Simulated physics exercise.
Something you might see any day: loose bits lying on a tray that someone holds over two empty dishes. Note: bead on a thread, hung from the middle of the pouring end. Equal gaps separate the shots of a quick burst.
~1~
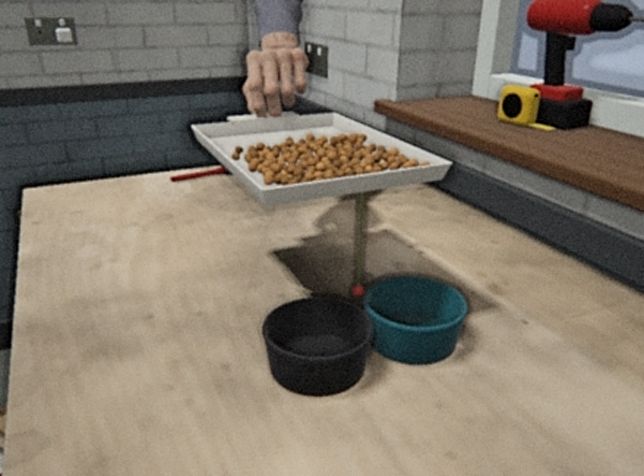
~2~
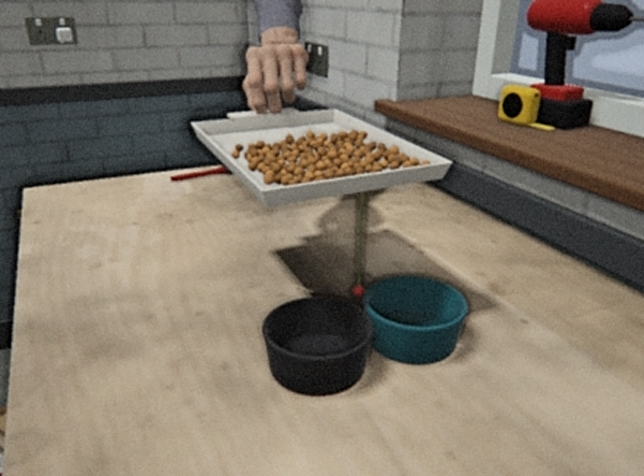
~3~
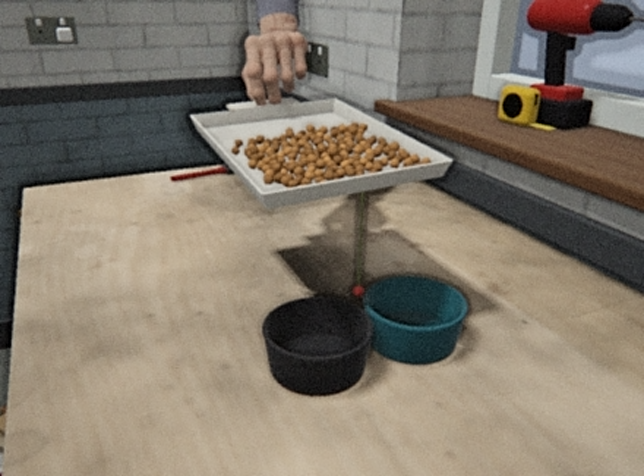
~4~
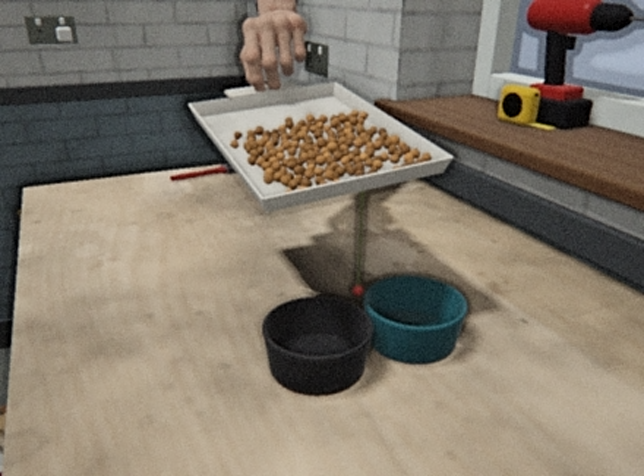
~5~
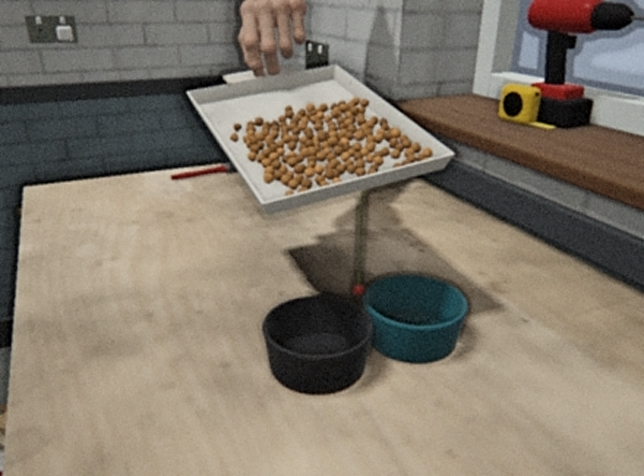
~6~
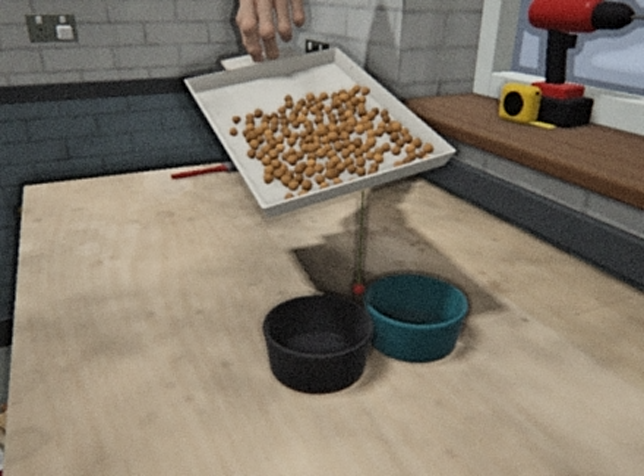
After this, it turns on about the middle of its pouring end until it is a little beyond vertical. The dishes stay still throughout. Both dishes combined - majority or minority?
Majority.
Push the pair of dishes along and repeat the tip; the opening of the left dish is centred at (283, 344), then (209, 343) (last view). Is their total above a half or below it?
Earlier try a majority share, later try a majority share.
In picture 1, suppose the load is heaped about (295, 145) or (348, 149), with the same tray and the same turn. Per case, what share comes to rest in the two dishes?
The first start yields 70 per cent, the second 70 per cent.
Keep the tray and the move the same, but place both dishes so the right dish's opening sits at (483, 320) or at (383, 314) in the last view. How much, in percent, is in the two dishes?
Roughly 20% on the first try and 80% on the second.
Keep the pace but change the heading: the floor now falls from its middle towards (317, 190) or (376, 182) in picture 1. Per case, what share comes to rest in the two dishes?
Close to 50 percent first and close to 50 percent second.
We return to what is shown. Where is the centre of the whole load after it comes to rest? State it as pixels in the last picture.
(308, 360).
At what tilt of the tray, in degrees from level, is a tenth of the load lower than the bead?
Around 105° of tilt.
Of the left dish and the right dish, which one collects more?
Of the two, the left-side one is the fuller.
Soon after the last picture, tray tipped steeply; nearly all on the tray; a stray few in the air.
A little later, tray tipped past a quarter turn; most on the tray; a stray few in the left dish; a stray few outside both; a small part in the air.
Later still, tray tipped past a quarter turn; about two thirds in the left dish; about a third outside both.
At rest, tray tipped past a quarter turn; about two thirds in the left dish; none in the right dish; about a third outside both.
